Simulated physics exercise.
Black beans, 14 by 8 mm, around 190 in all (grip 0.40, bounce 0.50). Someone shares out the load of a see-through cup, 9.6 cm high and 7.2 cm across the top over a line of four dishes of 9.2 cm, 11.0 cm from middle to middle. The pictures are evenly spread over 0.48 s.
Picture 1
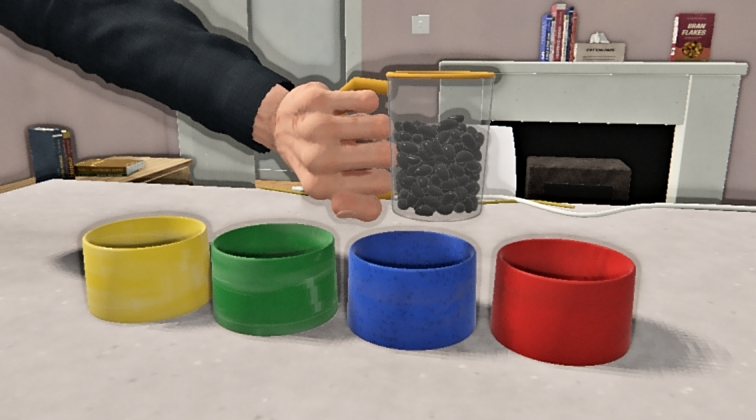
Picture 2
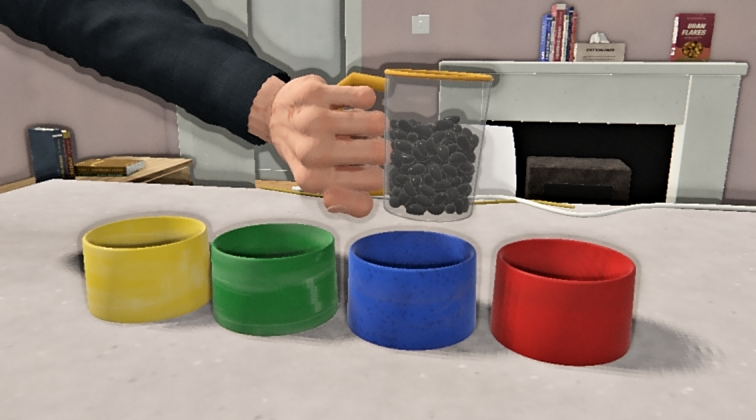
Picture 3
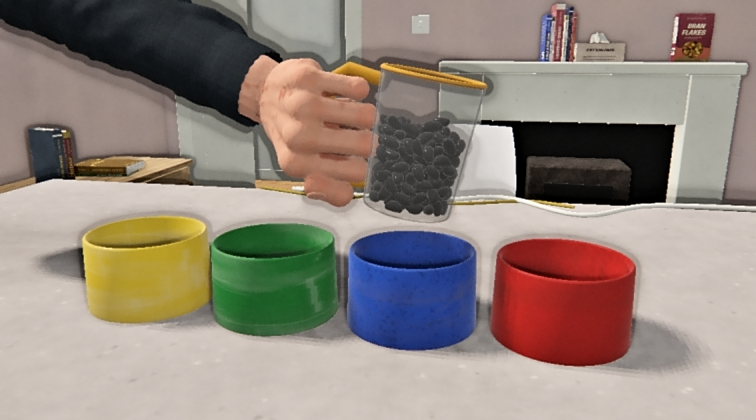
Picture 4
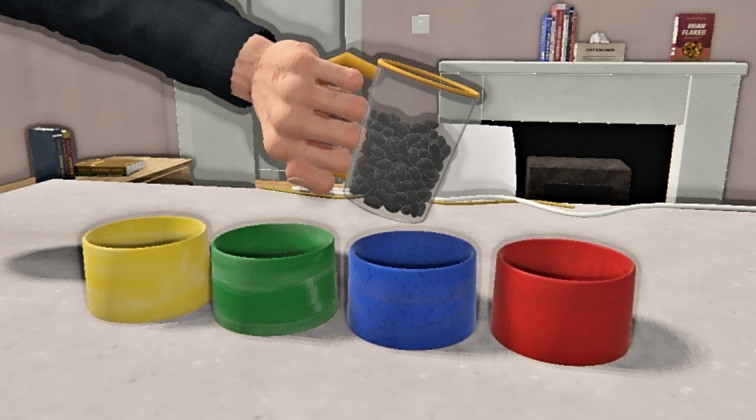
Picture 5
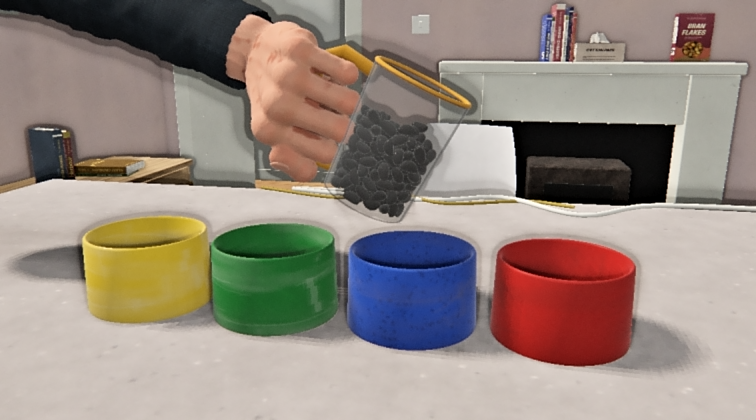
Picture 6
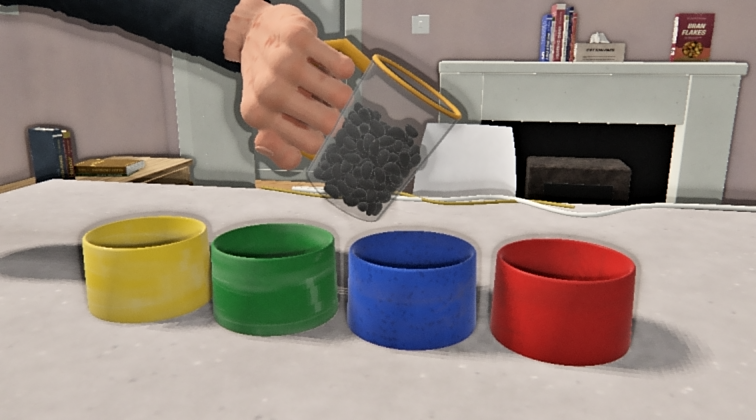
A hand holds a clear cup of black beans upright above a row of yellow, green, blue and red dishes on a table. It gradually tilts the cup to the right while drifting a little to the left, and the beans shift inside, all still in the cup.
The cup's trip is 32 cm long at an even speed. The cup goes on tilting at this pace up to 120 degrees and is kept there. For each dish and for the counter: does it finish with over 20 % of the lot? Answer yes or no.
Red: No, blue: No, green: Yes, yellow: No, counter: No.
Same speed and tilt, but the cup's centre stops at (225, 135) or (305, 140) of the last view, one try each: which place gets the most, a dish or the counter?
Most goes to: Green; blue.
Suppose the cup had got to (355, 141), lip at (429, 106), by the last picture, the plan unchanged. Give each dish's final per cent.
Red 0; blue 0; green 0; yellow 90.
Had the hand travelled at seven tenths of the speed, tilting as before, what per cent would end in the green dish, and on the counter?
Green 0; counter 40.
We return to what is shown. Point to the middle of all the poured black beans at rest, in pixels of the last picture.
Around (284, 286).
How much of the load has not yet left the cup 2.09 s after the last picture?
Some 0 per cent of the load.
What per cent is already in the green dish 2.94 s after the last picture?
Some 90 per cent.
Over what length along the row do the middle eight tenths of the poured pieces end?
Roughly 6 cm.
Then, 1.25 s after the last picture, tilt 120 degrees; cup holds 20 %, green 75 %.
Then, 2.09 s after the last picture, tilt 120 degrees; cup holds 0 %, green 90 %.
Then, 2.94 s after the last picture, tilt 120 degrees; cup holds 0 %, green 90 %.
In the end, red 0 %, blue 0 %, green 90 %, yellow 0 %, counter 5 %.
